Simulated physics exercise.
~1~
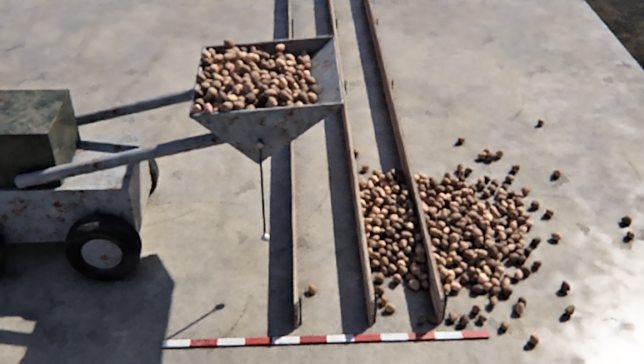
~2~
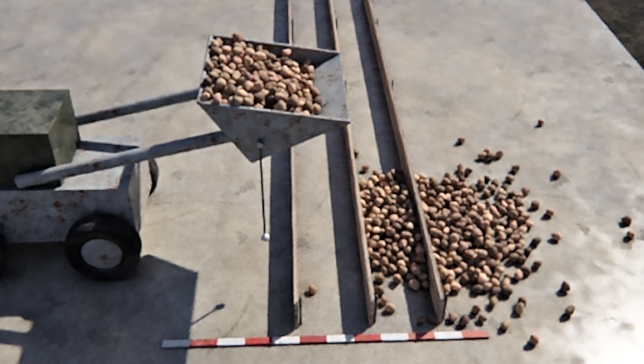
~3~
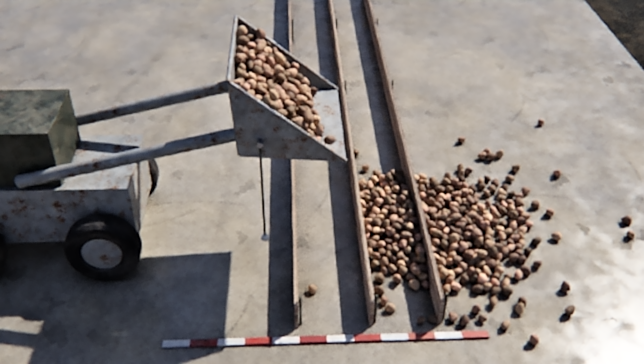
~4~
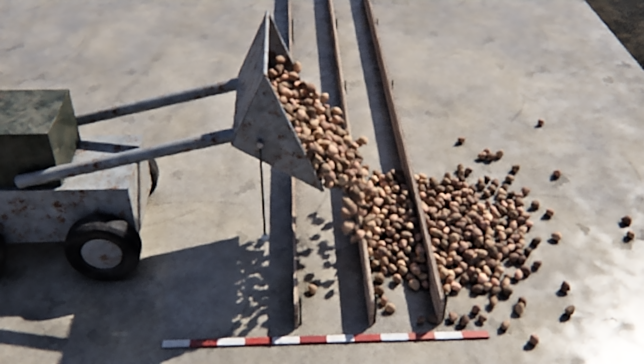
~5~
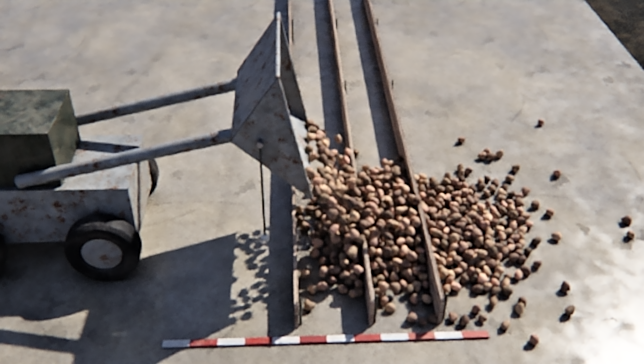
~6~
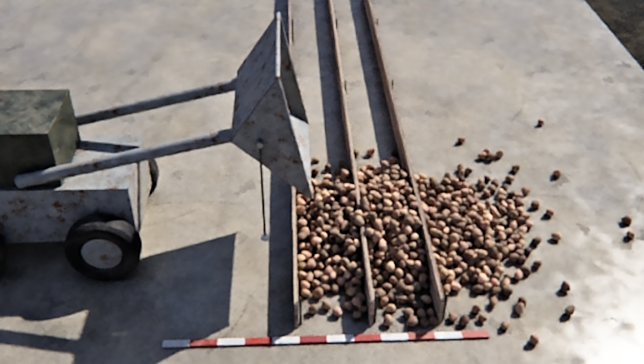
On a sunlit concrete floor seen from above at an angle, a grey loader stands at the left, its two arms holding a bucket heaped with brown, rounded stones. Three upright boards form two bays to its right, with a red and white staff lying across their near ends and an earlier load spread in the far bay and beyond. The bucket tips steadily to the right, and the stones slide over its lip, dropping into both bays. Finally it hangs empty and still, with both bays filled with stones and others scattered past the last board.
